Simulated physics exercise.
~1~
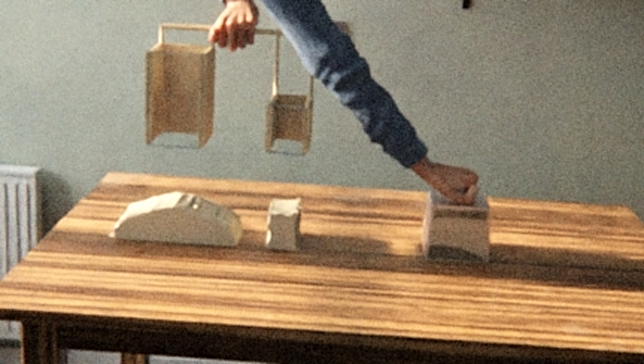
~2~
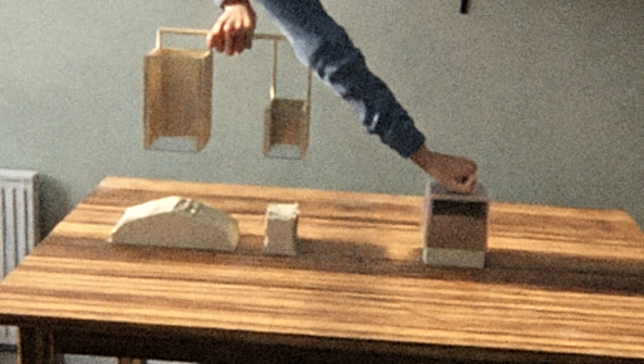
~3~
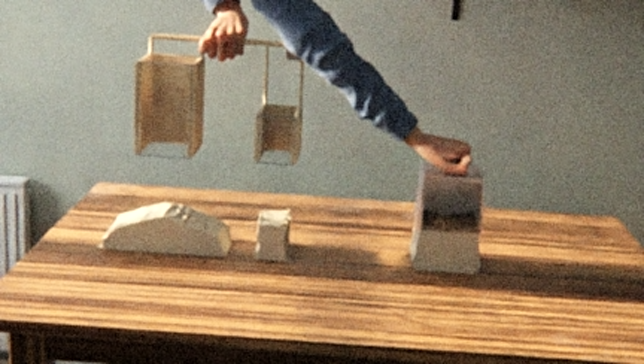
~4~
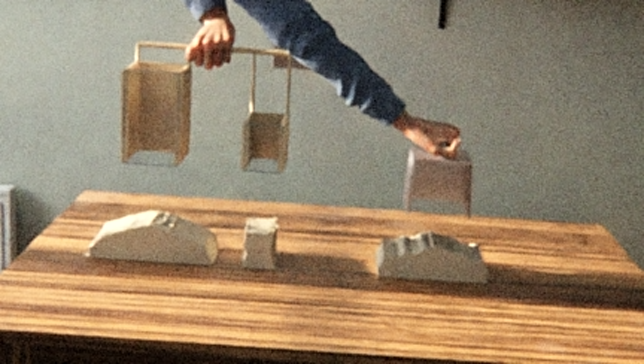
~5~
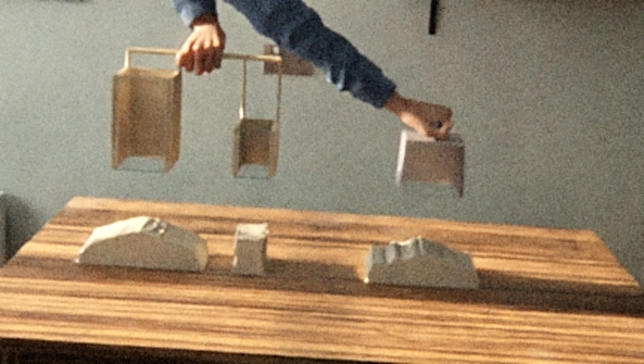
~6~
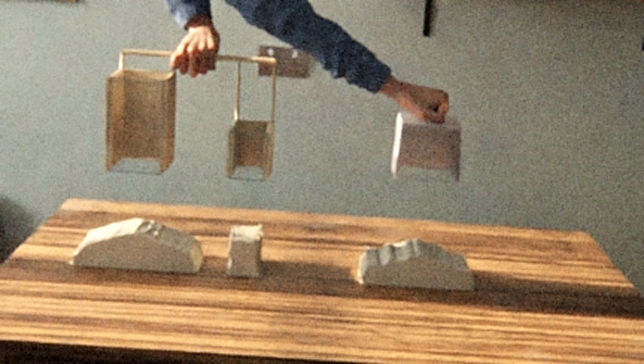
A translucent, box-shaped tin, gripped from above by a hand in a blue sleeve, stands at the right of a striped brown wooden table, seen from slightly above against a grey-green wall. The other hand holds a frame with two tan open containers over the left side, where a pale mound and a small pale block sit. The tin is drawn upward, uncovering pale flour beneath it. The flour slumps into a low, wide mound with a bumpy top. The view shifts slightly right as the tin rises well clear, and the mound stays on the table.
